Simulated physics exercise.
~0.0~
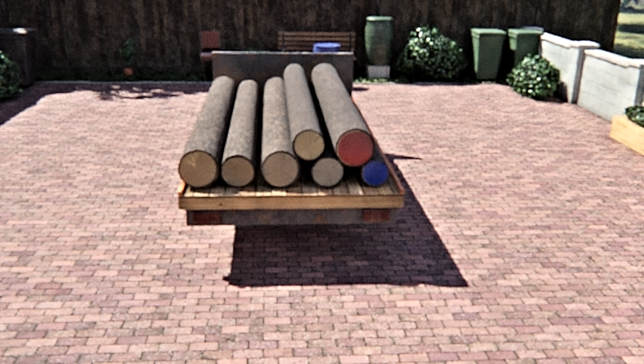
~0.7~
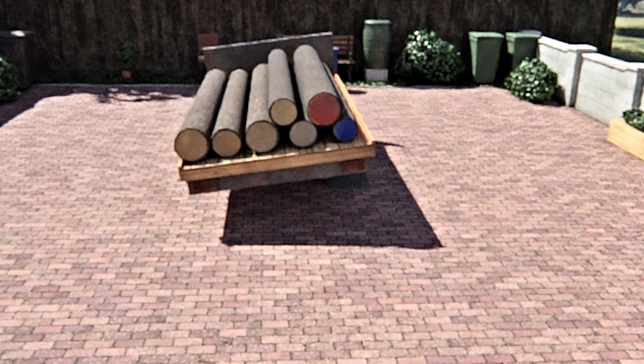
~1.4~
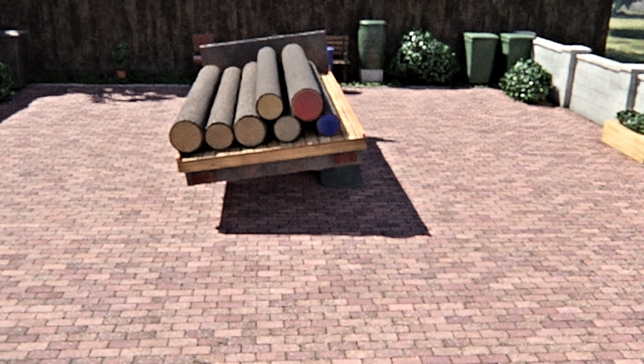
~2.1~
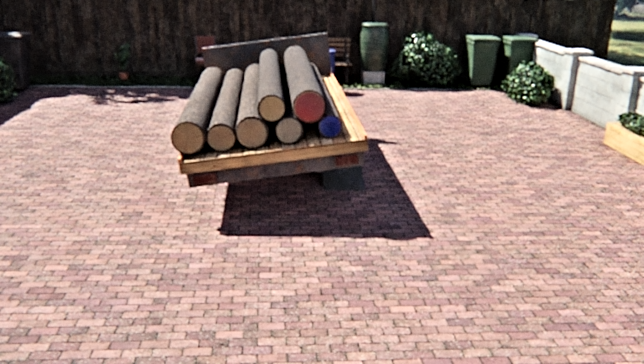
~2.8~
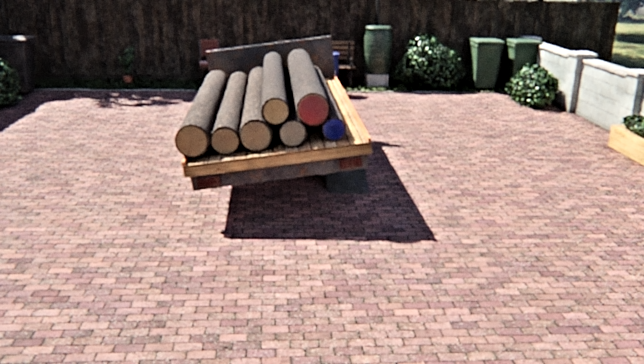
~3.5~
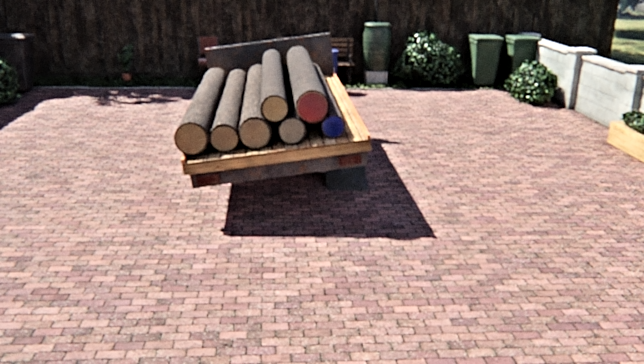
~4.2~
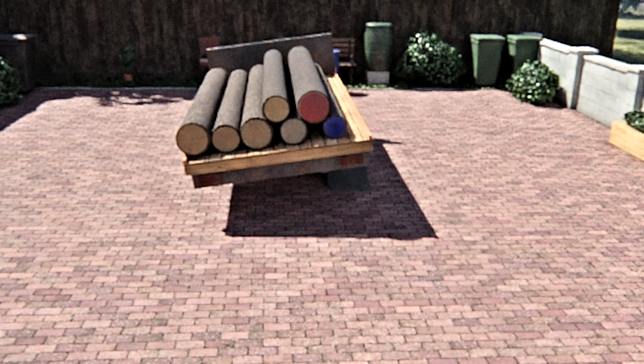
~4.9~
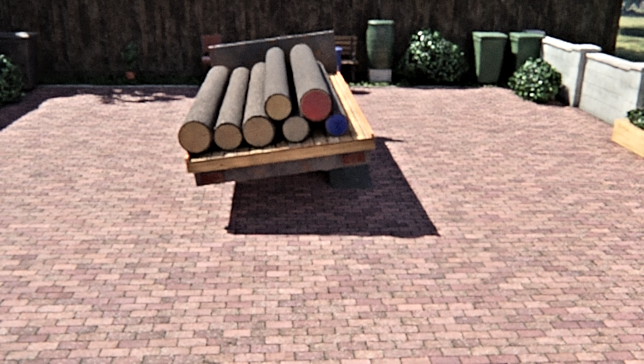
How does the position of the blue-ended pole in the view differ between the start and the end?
At the end the blue-ended pole is farther left and higher in the view than at the start, having been carried there on the trailer.
